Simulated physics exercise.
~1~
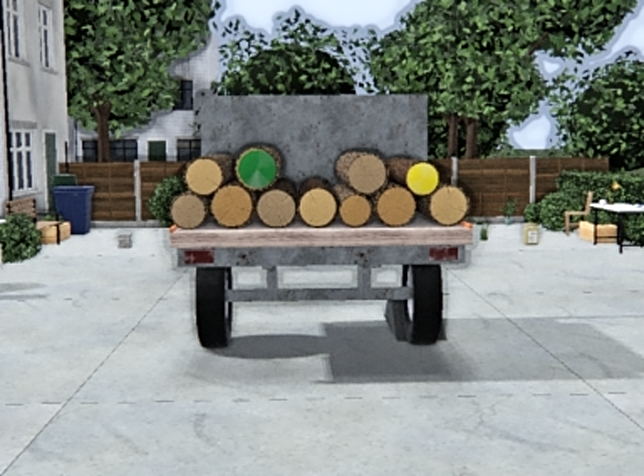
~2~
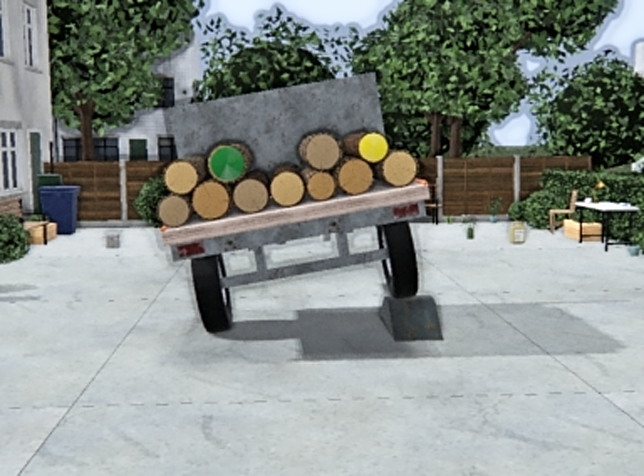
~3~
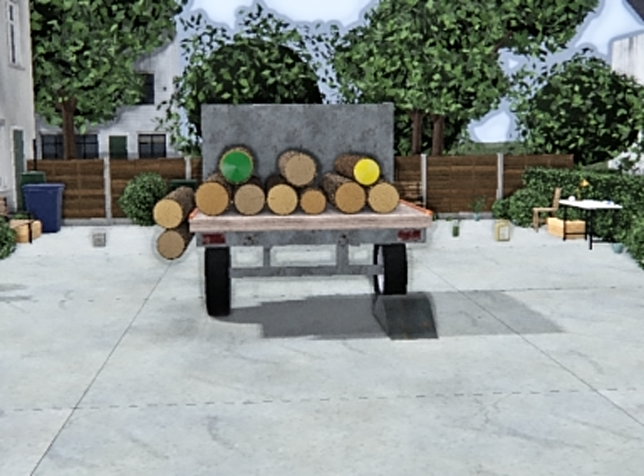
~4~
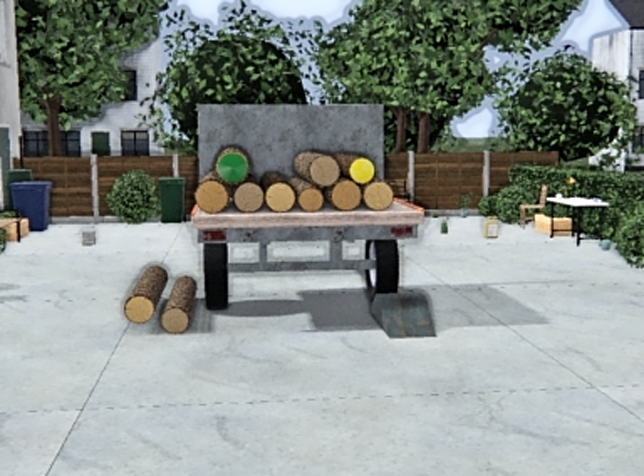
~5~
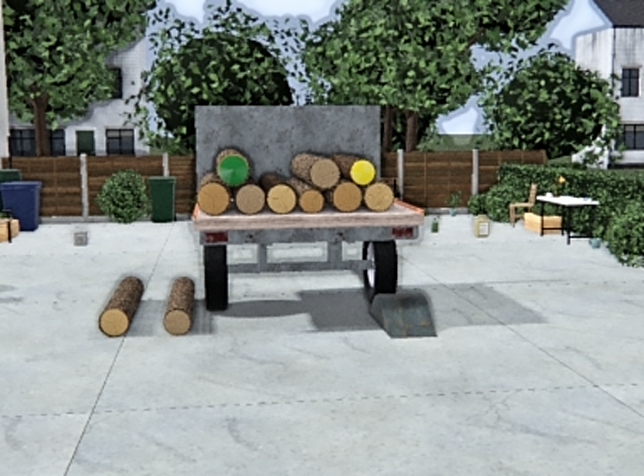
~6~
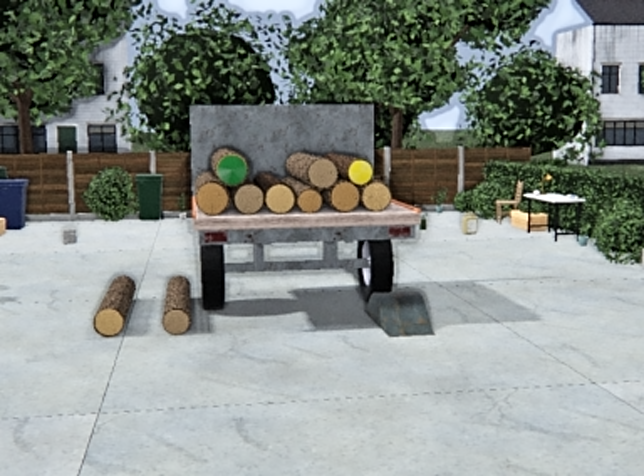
In a pale paved yard with a wooden fence, trees and white houses behind, a flat trailer stacked with logs is seen from the rear. A log with a green end sits in the upper row toward the left, and one with a yellow end sits at the upper right. The trailer's right wheel rides up a hump, tipping the deck down to the left, then drops level. Two plain logs tumble off the left side and roll apart on the ground. The green and yellow logs stay on top of the load as everything settles.
